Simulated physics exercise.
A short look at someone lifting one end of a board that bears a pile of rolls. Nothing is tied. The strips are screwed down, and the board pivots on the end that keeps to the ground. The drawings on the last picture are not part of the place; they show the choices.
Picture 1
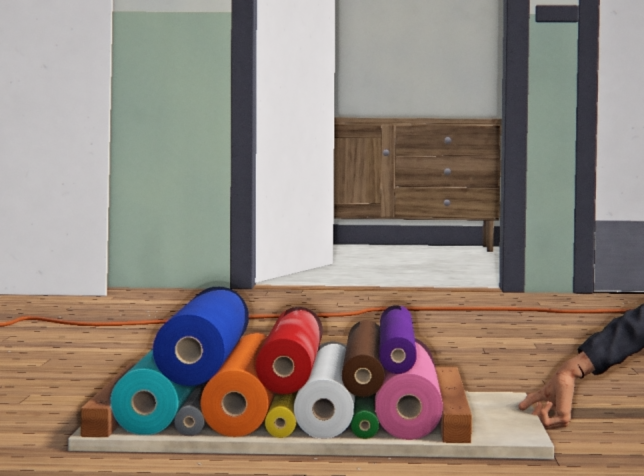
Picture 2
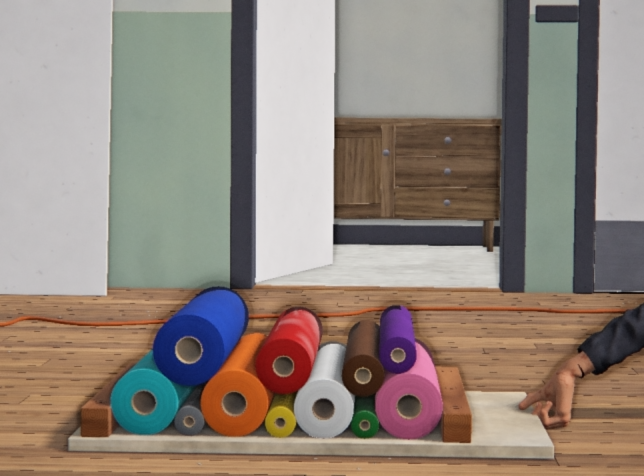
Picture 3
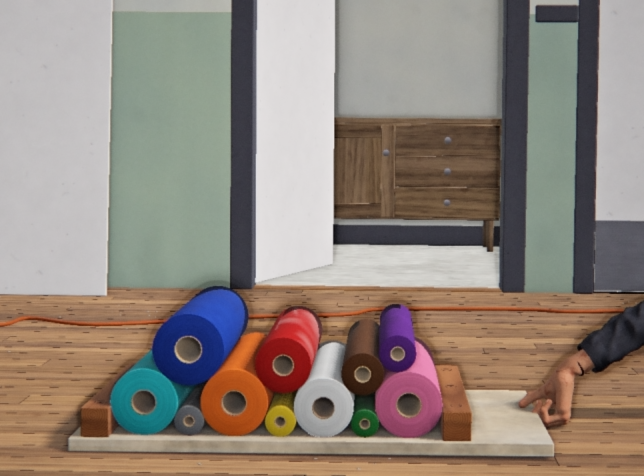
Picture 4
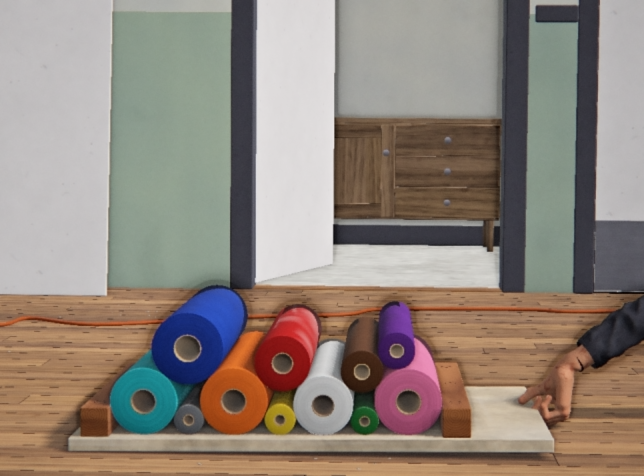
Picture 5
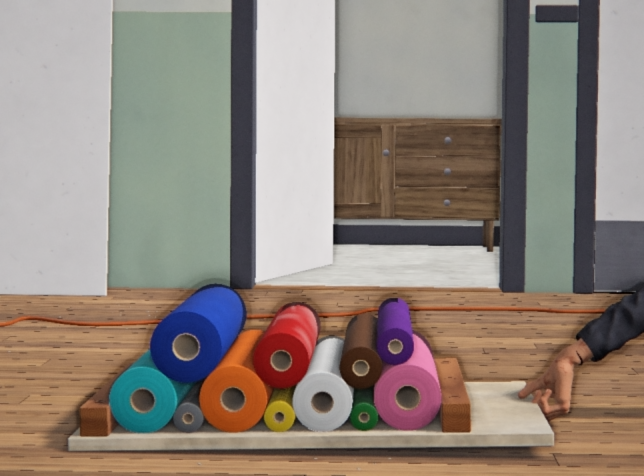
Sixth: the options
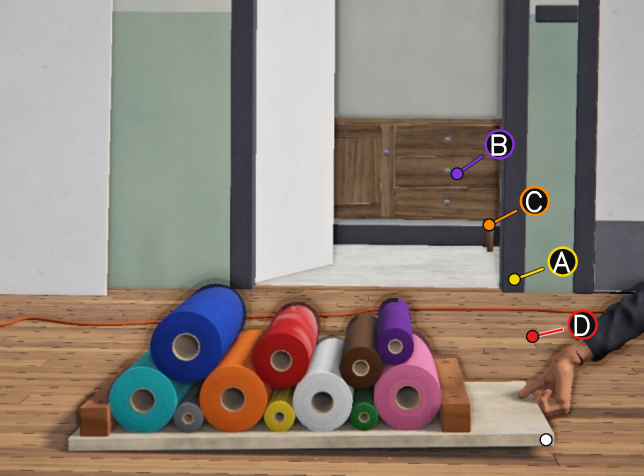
In this clip, a hand at the right raises the right end of a pale board very slightly, while the stack of colourful rolls between two brown strips tilts almost imperceptibly with it, keeping the same arrangement.
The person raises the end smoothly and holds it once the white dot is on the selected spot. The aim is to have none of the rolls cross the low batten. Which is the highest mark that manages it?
Stop at B.
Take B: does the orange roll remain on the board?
Yes.
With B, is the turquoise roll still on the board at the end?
Yes.
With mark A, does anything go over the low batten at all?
At A: No.
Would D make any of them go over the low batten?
No.
On the marked copy, A at (515, 280); B at (457, 174); C at (489, 225); D at (532, 337); the white dot at (546, 440).
Following B. Soon after the start, board at 20°.
Later, board at 35°.
In the end, board at 35°, none over the low batten.
As for the rest, A none over the low batten; C none over the low batten; D none over the low batten.
